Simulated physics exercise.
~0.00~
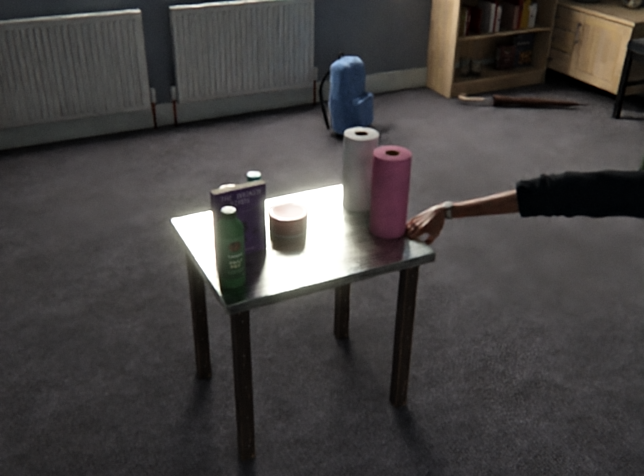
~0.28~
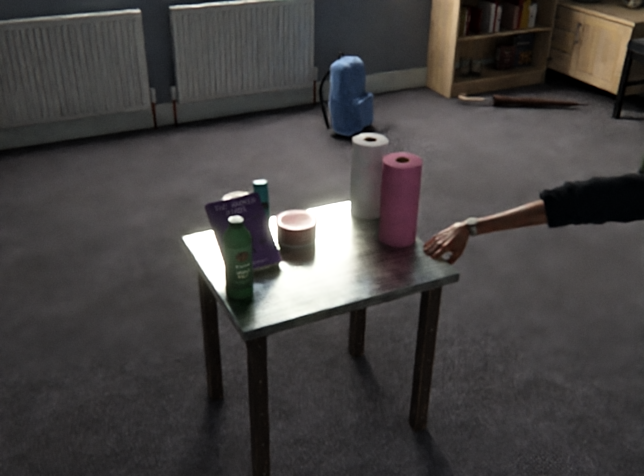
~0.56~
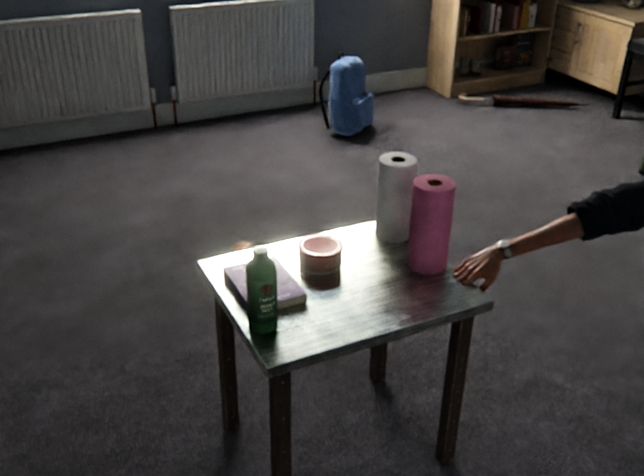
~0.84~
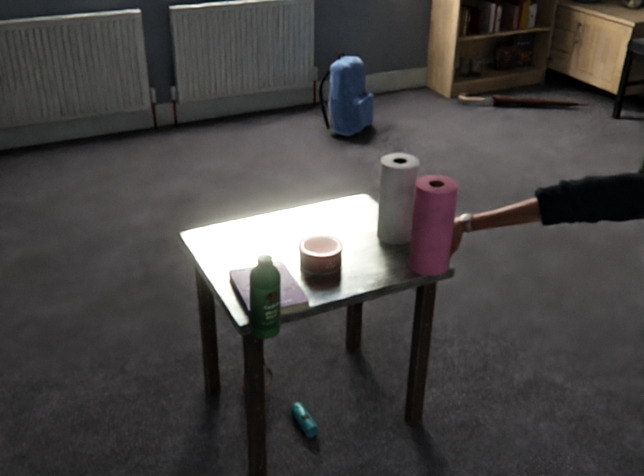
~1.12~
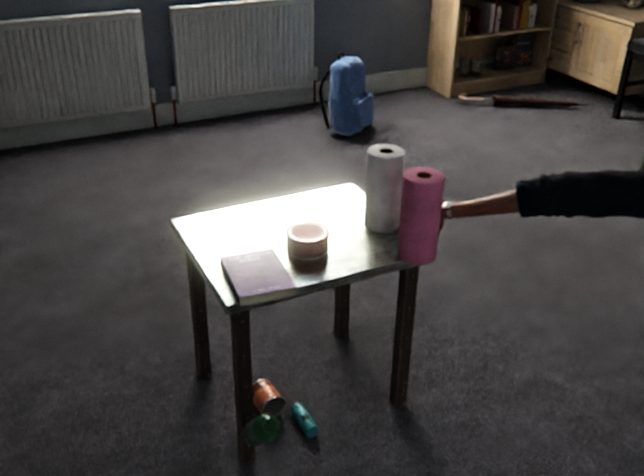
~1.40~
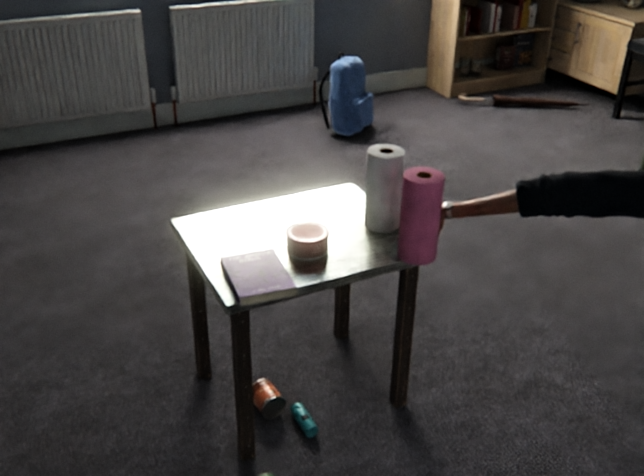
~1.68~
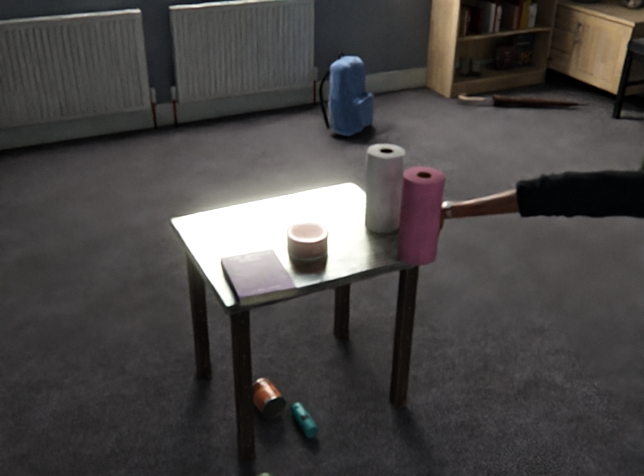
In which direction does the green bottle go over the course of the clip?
It goes downward, first shifting with the table and then dropping off the near edge towards the floor.
Hand jerking a small table forward and back, toppling a purple book and dropping three containers, while paper rolls stay standing.
